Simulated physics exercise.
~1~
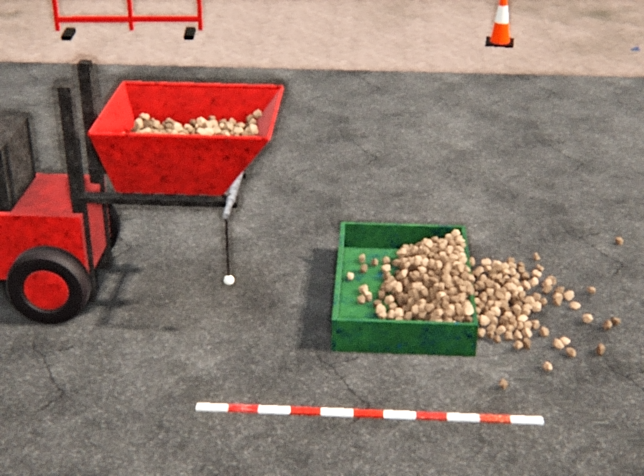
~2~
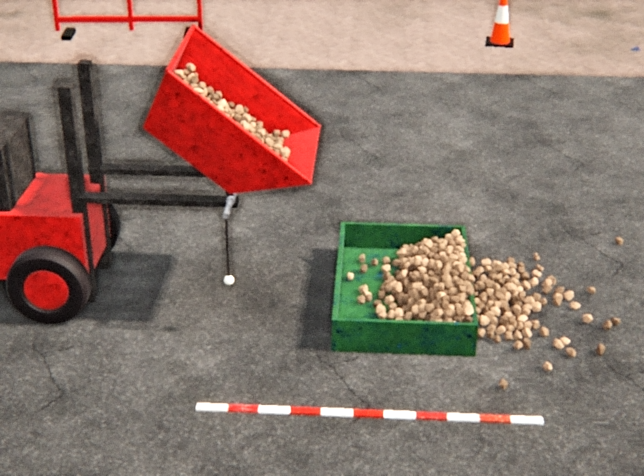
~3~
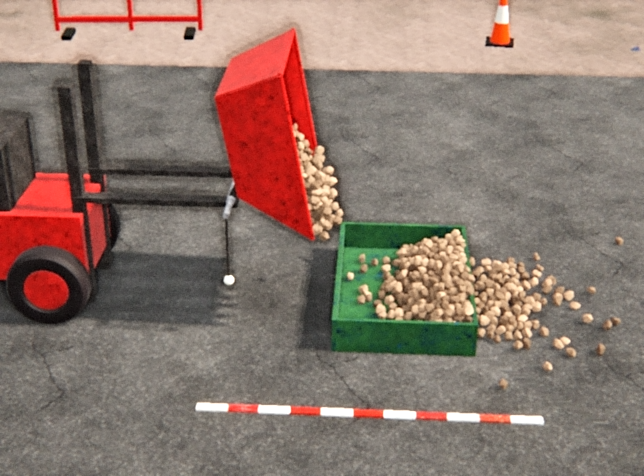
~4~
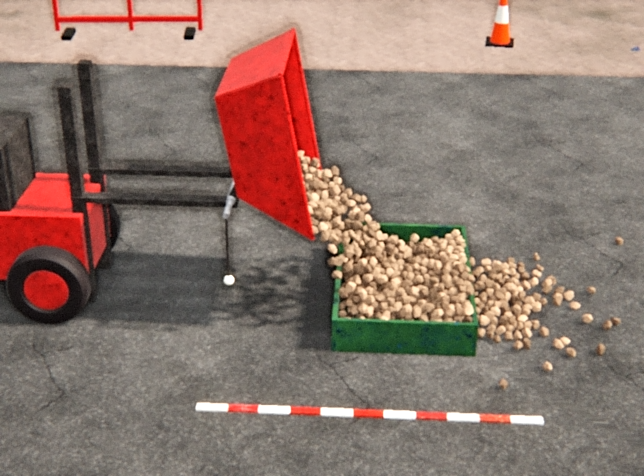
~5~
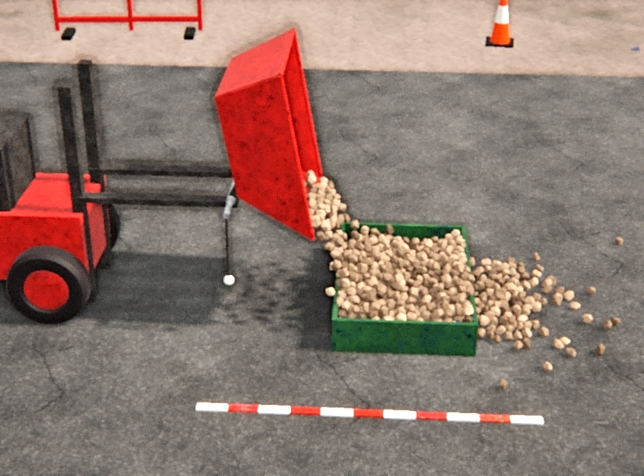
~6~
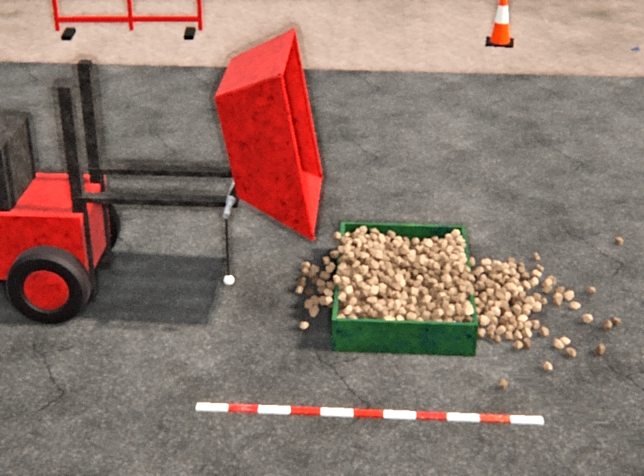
A red fork truck tips its skip and pours tan stones into a green bin, filling it.
